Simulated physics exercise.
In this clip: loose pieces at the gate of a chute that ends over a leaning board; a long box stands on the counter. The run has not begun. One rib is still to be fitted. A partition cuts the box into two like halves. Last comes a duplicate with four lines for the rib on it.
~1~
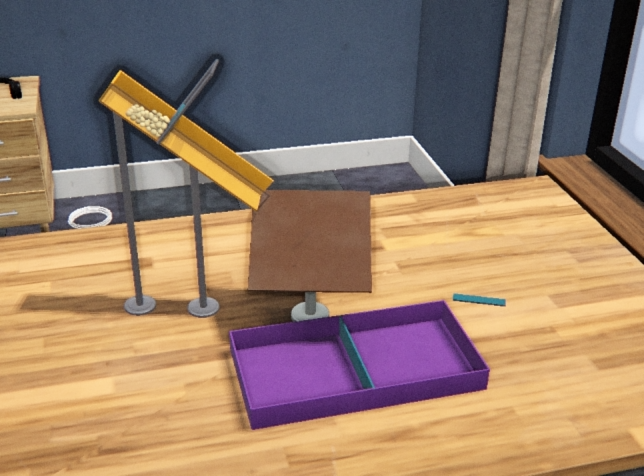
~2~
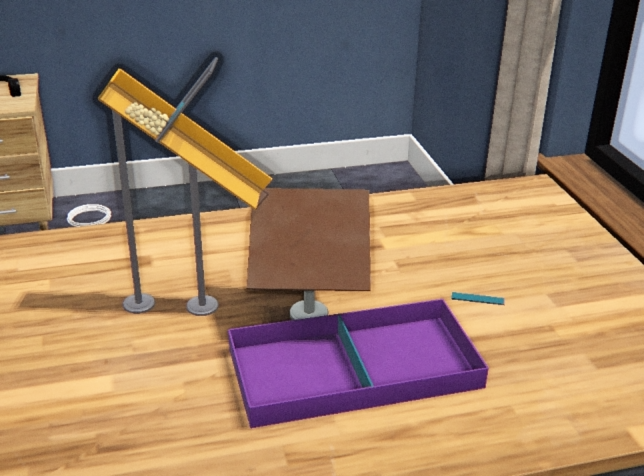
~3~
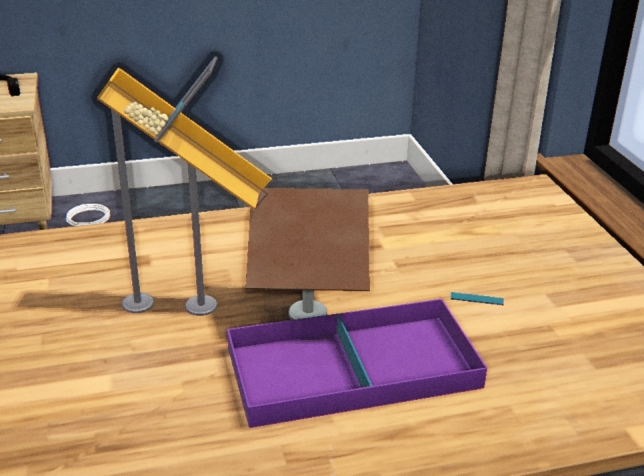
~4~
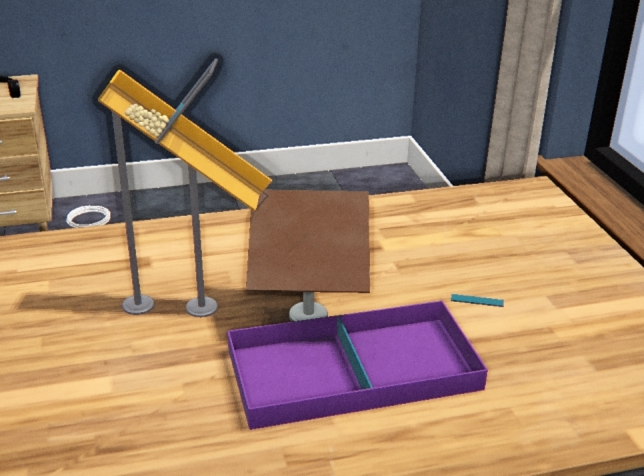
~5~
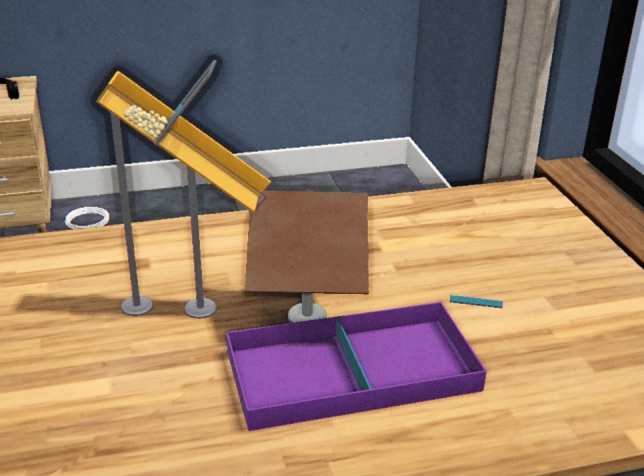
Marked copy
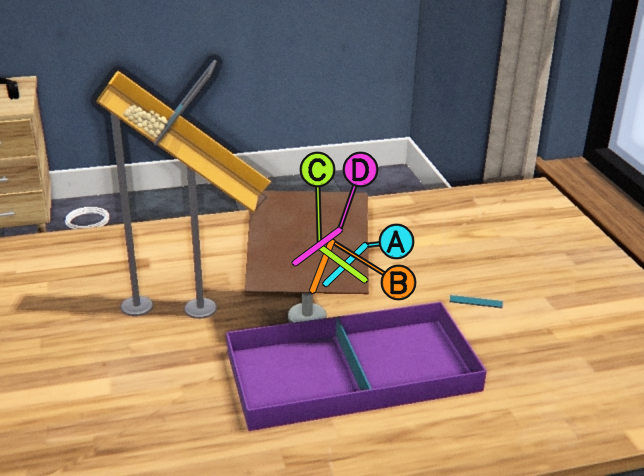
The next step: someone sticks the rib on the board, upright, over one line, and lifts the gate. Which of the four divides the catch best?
Line C does it best.
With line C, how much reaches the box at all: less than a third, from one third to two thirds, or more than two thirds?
More than two thirds.
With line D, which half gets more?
More lands on the left.
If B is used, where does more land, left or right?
More lands on the left.
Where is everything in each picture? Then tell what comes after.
The first picture shows load behind the gate at (155, 122), soya beans; lip of the chute at (258, 203), sloping fairly steeply.
The second picture shows middle of the board at (310, 237), tilted fairly steeply; middle of its low edge at (309, 289); of its high edge at (311, 189).
The third picture shows front corners of the box at (249, 407) and (487, 368); front end of its middle wall at (372, 387); gate still shut at (177, 111).
The fourth picture shows middle of the load at (154, 121); lip at (257, 203).
The fifth picture shows middle of the load at (153, 122); lip at (256, 204).
On the marked copy, line A from (365, 245) to (325, 283); line B from (331, 241) to (312, 290); line C from (319, 246) to (364, 279); line D from (339, 230) to (295, 262).
With A, of what is caught, nearly all in the left half, a small part in the right.
With B, of what is caught, nearly all in the left half, a small part in the right.
With C, of what is caught, about a third in the left half, about two thirds in the right.
With D, of what is caught, nearly all in the left half, a small part in the right.
